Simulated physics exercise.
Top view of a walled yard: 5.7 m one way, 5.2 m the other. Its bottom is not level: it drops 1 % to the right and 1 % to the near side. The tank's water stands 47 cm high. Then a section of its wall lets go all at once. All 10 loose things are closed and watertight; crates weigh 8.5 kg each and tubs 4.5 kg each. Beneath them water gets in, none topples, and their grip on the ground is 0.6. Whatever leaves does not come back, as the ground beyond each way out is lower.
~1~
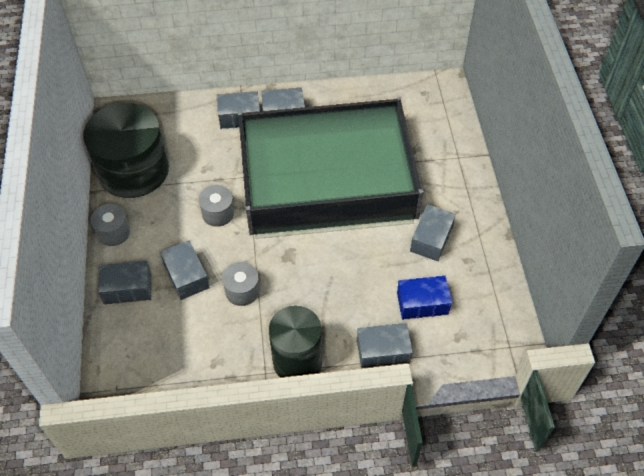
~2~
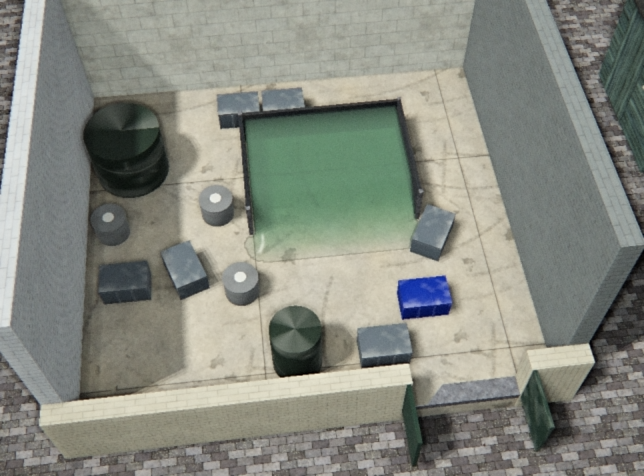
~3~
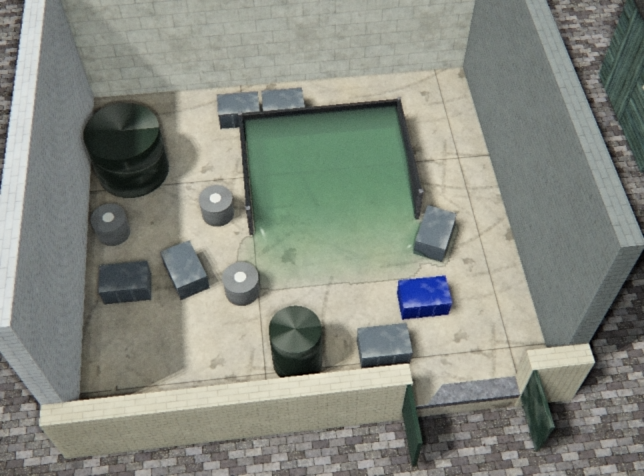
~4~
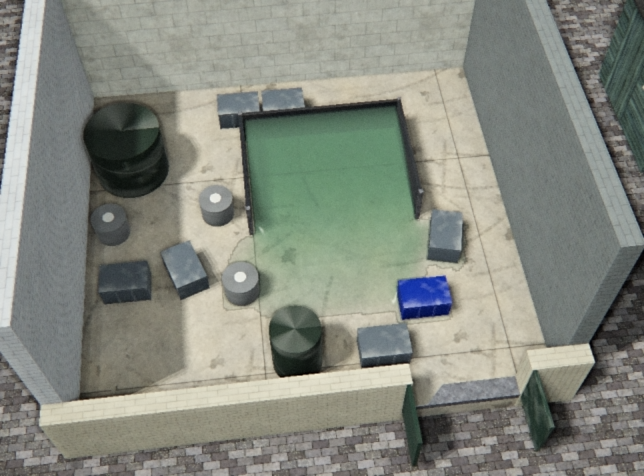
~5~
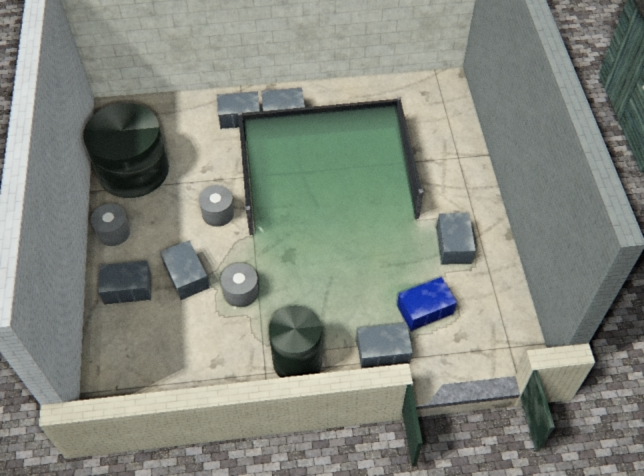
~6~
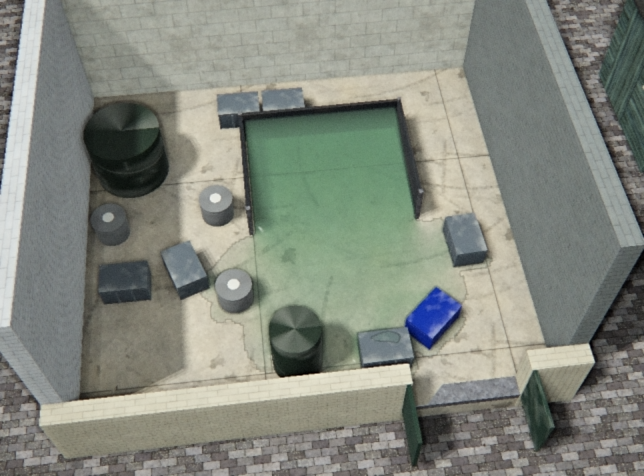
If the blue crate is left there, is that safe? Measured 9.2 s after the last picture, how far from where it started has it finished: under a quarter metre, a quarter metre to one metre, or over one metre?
Over one metre.
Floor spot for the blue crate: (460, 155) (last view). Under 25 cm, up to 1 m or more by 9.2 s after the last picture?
From that spot, it is pushed far off.
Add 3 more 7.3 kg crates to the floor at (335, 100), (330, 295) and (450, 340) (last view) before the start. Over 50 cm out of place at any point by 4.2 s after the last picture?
Lab note - in order: Below threshold / above threshold / above threshold.
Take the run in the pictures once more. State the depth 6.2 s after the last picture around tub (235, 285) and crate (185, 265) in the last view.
Depths: Near 5 cm, then near 4 cm.
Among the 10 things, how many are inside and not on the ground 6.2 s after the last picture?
Then: 6.
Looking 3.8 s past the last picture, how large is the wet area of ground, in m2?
Some 20 m2.
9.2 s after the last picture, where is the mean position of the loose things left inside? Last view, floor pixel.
I'd put it around (284, 158).
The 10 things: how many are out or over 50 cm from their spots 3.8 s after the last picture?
The number comes to 5.
Then, 1.2 s after the last picture the blue crate has gone out; 2 of 10 are out; 1 afloat.
Then, 3.8 s after the last picture the blue crate has gone out; 2 of 10 are out; 1 afloat.
Then, 6.2 s after the last picture the blue crate has gone out; 2 of 10 are out; 6 afloat.
Then, 9.2 s after the last picture the blue crate has gone out; 2 of 10 are out; 8 afloat.
